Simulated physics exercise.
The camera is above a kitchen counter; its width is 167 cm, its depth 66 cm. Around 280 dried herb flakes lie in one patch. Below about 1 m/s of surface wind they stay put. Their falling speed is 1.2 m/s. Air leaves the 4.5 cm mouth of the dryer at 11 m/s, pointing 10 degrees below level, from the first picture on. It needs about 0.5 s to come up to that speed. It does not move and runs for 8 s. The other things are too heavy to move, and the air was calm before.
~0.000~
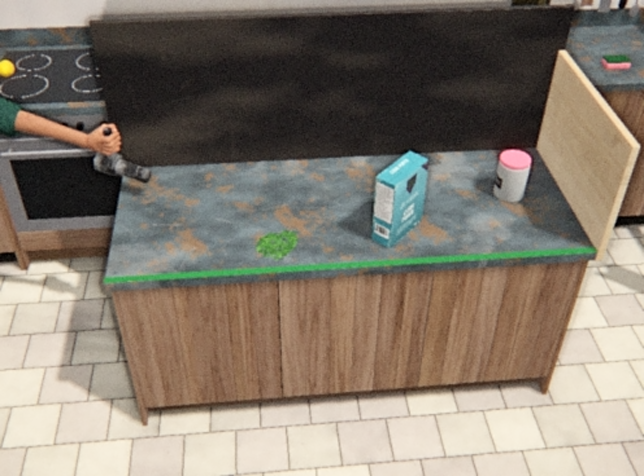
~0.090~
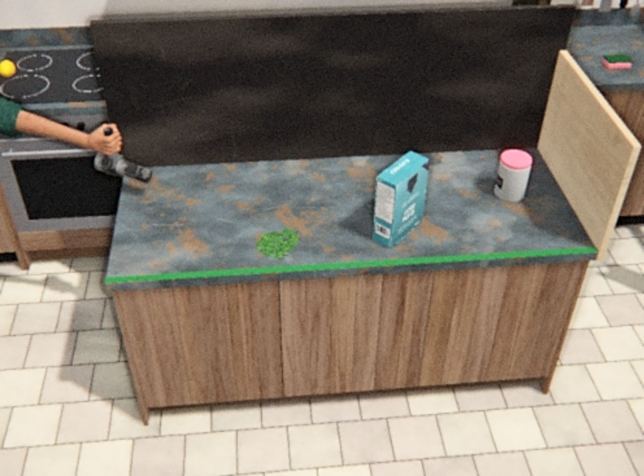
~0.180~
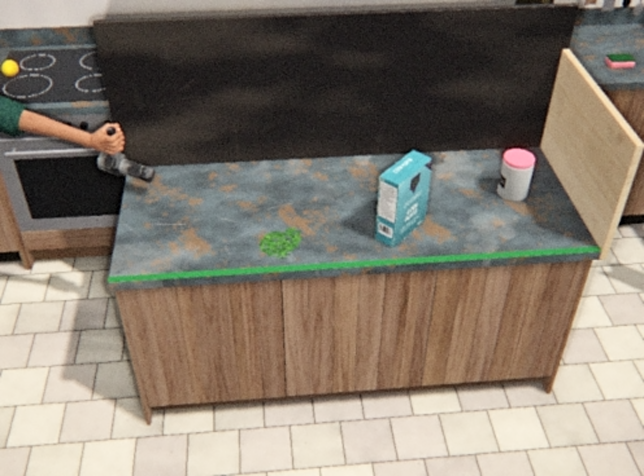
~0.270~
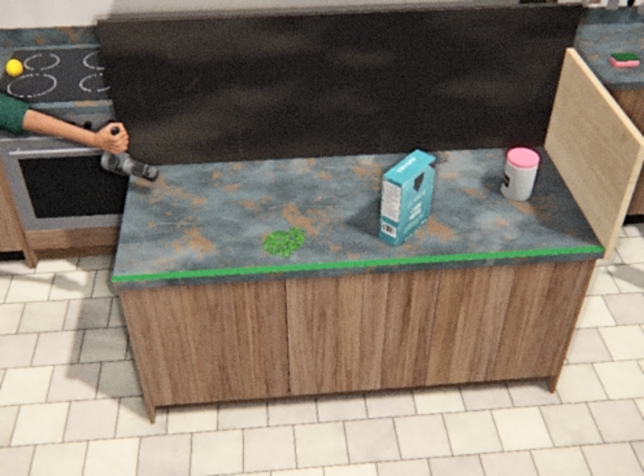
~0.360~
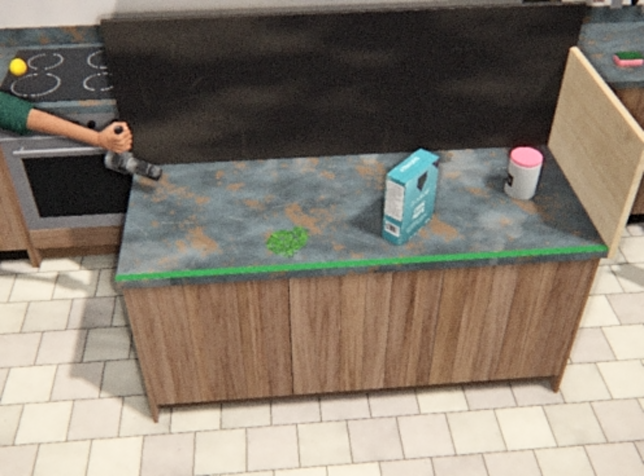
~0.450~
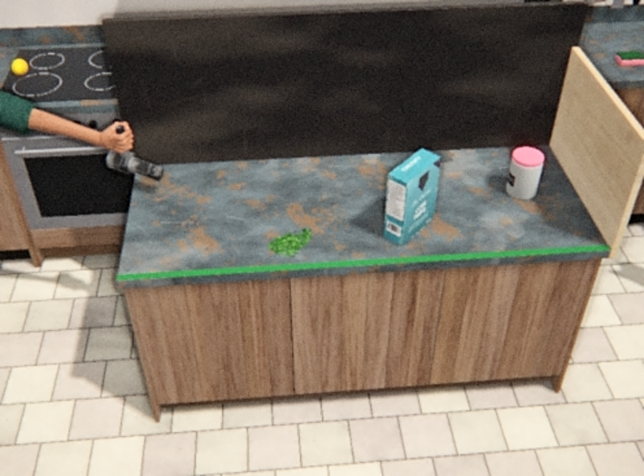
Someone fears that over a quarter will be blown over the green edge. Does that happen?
More than a quarter over the green edge: Yes.
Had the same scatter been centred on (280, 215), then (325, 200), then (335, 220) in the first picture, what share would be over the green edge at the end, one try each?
In that order: 15 %, 0 %, 5 %.
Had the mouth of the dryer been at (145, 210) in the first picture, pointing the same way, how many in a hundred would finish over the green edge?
Then about 40 %.
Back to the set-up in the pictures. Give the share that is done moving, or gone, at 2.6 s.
Some 100 per cent.
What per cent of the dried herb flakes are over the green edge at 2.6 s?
Near 100 %.
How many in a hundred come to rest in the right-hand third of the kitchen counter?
Near 0 %.
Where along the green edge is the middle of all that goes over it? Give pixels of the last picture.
Near (344, 266).
After 1.6 s, 100 % are over the green edge; 100 % have settled or left.
After 2.6 s, 100 % are over the green edge; 100 % have settled or left.
After 4.4 s, 100 % are over the green edge; 100 % have settled or left.
After 8.0 s, at the end, 100 % are over the green edge.
